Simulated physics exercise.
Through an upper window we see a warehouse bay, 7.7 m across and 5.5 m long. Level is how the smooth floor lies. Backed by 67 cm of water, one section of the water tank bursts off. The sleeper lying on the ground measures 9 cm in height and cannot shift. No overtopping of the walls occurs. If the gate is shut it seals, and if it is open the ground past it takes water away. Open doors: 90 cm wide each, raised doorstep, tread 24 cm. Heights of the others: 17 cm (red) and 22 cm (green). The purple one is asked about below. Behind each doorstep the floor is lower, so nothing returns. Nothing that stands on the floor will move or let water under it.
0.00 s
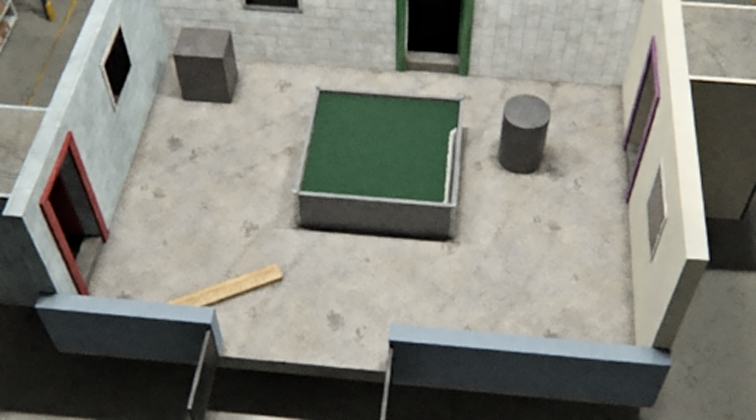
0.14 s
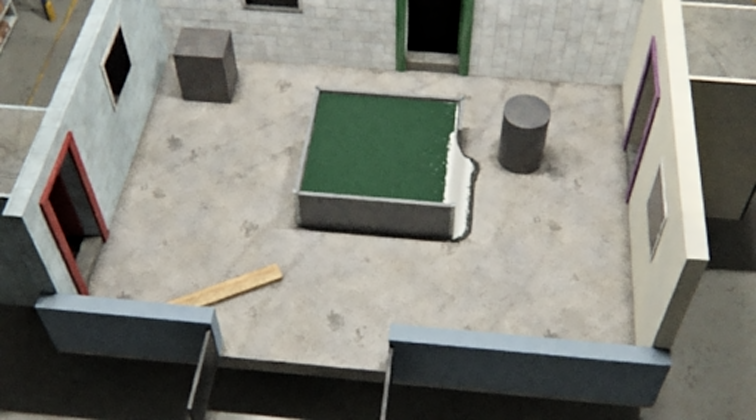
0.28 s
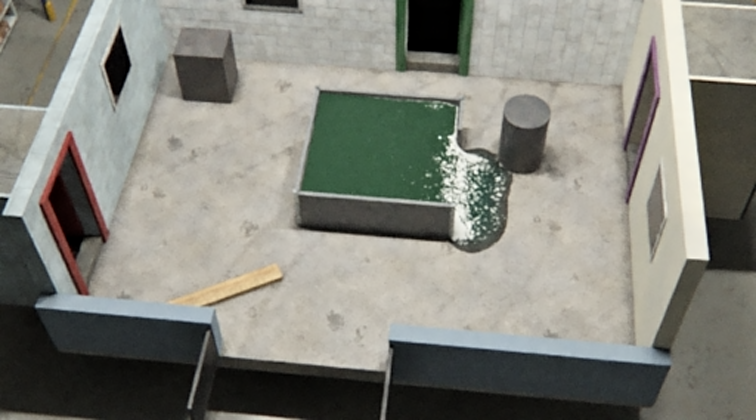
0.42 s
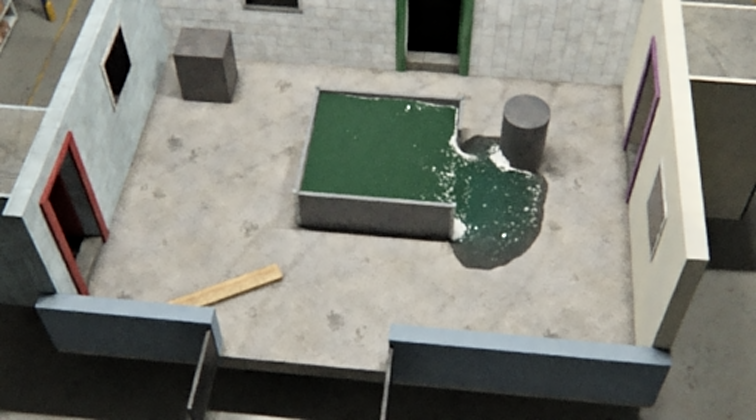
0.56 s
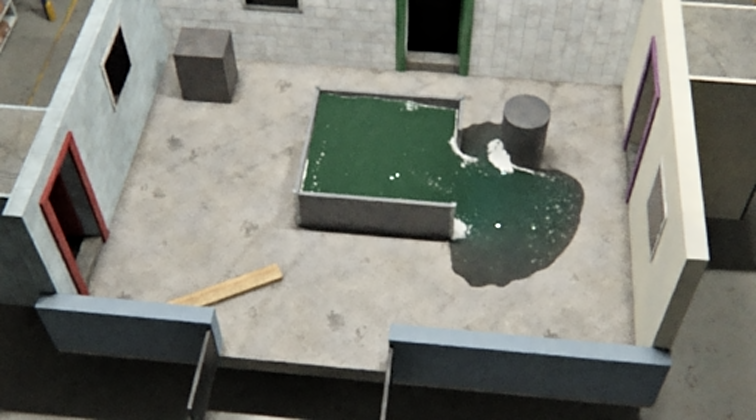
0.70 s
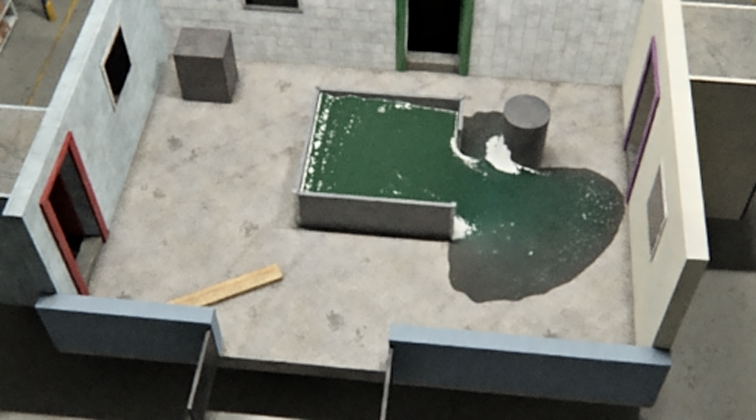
Warehouse bay seen from above, the right side of a water tank giving way and green water spreading rightward around a grey cylinder.
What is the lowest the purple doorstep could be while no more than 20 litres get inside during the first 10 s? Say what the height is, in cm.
About 24 cm.
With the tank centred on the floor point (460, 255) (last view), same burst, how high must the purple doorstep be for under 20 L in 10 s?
New minimum height: Approx. 8.0 cm.
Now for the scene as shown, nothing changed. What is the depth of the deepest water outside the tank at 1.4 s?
Max depth: About 42 cm.
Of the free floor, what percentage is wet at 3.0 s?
Close to 35 per cent of it is wet.
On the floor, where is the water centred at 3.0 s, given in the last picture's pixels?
About (483, 211).
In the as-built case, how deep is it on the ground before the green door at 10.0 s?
The depth there is around 4.0 cm.
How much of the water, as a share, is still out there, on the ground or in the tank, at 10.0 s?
About 92 per cent.
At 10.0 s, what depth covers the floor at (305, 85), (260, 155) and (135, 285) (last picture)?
I'd read roughly 6, 7 and 6 cm there.
After 1.4 s water covers 25 % of the floor, deepest (42 cm) near (622, 237); 22 cm at the purple door, 7 litres in over its 19 cm doorstep.
After 3.0 s water covers 35 % of the floor, deepest (40 cm) near (628, 366); 22 cm at the purple door, 45 litres in over its 19 cm doorstep.
After 10.0 s water covers 95 % of the floor, deepest (12 cm) near (226, 116); 8 cm at the purple door, 51 litres in over its 19 cm doorstep.
At the purple door as built, the water arrived by 0.9 s and peaked near 26 cm at 2.4 s.
With a doorstep of 19.5 cm, 48 litres would have come in within the 10 s; with 26.5 cm, 10 litres. So under 20 litres takes about 24 cm.
